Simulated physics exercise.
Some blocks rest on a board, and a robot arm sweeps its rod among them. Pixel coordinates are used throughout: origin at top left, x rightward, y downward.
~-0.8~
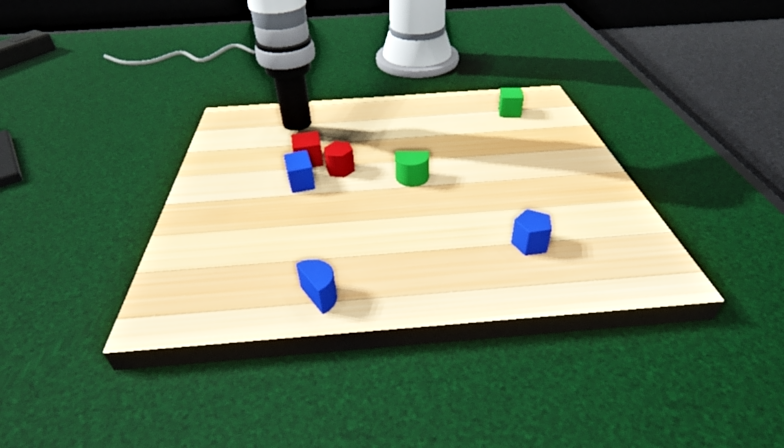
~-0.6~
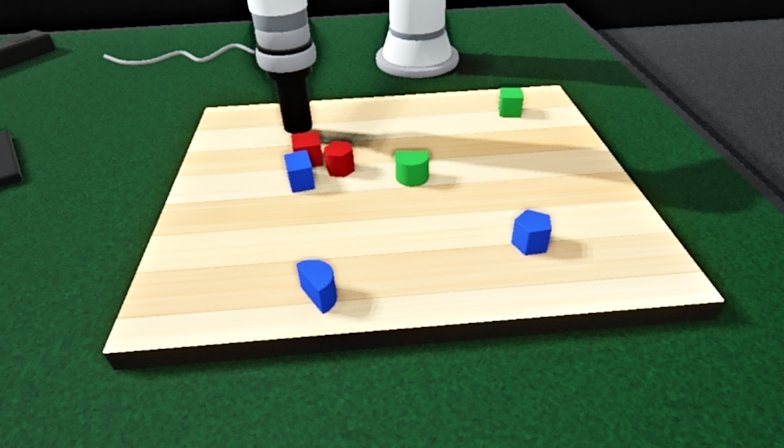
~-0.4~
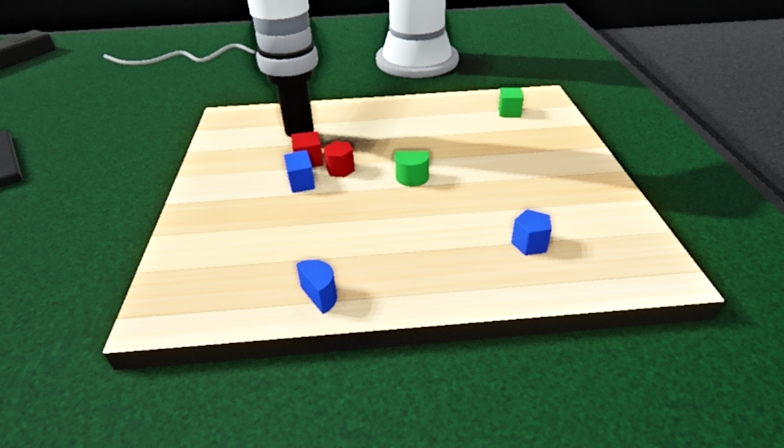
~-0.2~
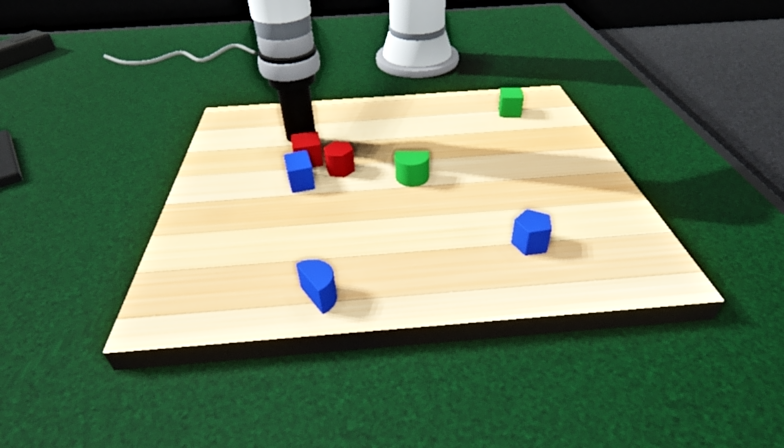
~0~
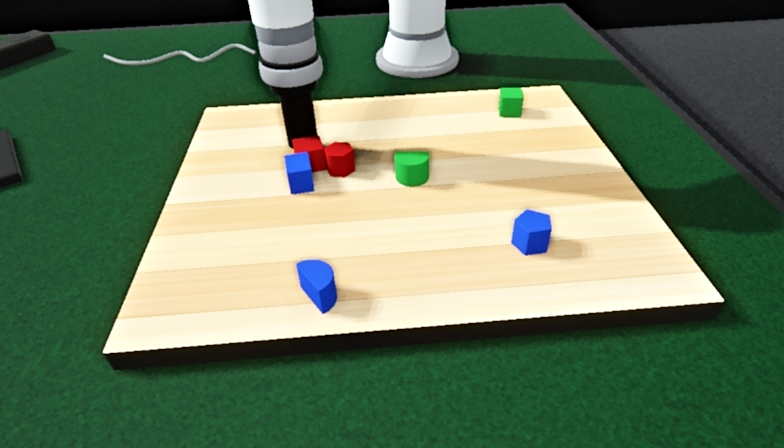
Robot arm lowering its black rod slowly toward a cluster of blocks on a wooden board, nudging the red square piece slightly.
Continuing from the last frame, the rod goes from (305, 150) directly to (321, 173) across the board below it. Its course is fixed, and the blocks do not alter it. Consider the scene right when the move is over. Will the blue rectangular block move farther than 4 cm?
Yes.
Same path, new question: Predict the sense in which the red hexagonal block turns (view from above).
Looking down, my answer is that the red hexagonal block rotates anticlockwise.
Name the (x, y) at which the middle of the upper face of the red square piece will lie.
At (318, 169).
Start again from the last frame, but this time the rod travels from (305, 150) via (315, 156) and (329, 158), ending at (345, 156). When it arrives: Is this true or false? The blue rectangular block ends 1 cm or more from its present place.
True - the claim holds.
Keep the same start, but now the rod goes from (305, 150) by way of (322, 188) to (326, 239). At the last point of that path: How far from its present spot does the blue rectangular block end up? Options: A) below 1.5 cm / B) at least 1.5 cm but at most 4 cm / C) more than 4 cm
C: More than 4 cm.
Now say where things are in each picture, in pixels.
Lower end of the rod (297, 124), tops of blocks, blue rectangular block (297, 160), red square piece (305, 139), red hexagonal block (338, 148), in the first frame.
Rod (298, 127), blocks as before, in the second frame.
Rod (300, 131), blocks as before, in the third frame.
Rod (301, 136), blocks as before, in the fourth frame.
Rod (308, 144), blue rectangular block (297, 162), red square piece (308, 144), red hexagonal block (339, 148), in the fifth frame.
On the path given first. Halfway along, rod (311, 154); blue rectangular block (295, 175); red square piece (313, 156), turned 15° clockwise; red hexagonal block (343, 149), turned 15° anticlockwise.
At the end, rod (320, 165); blue rectangular block (293, 187), turned 30° clockwise; red square piece (318, 169), turned 25° clockwise; red hexagonal block (348, 150), turned 40° anticlockwise.
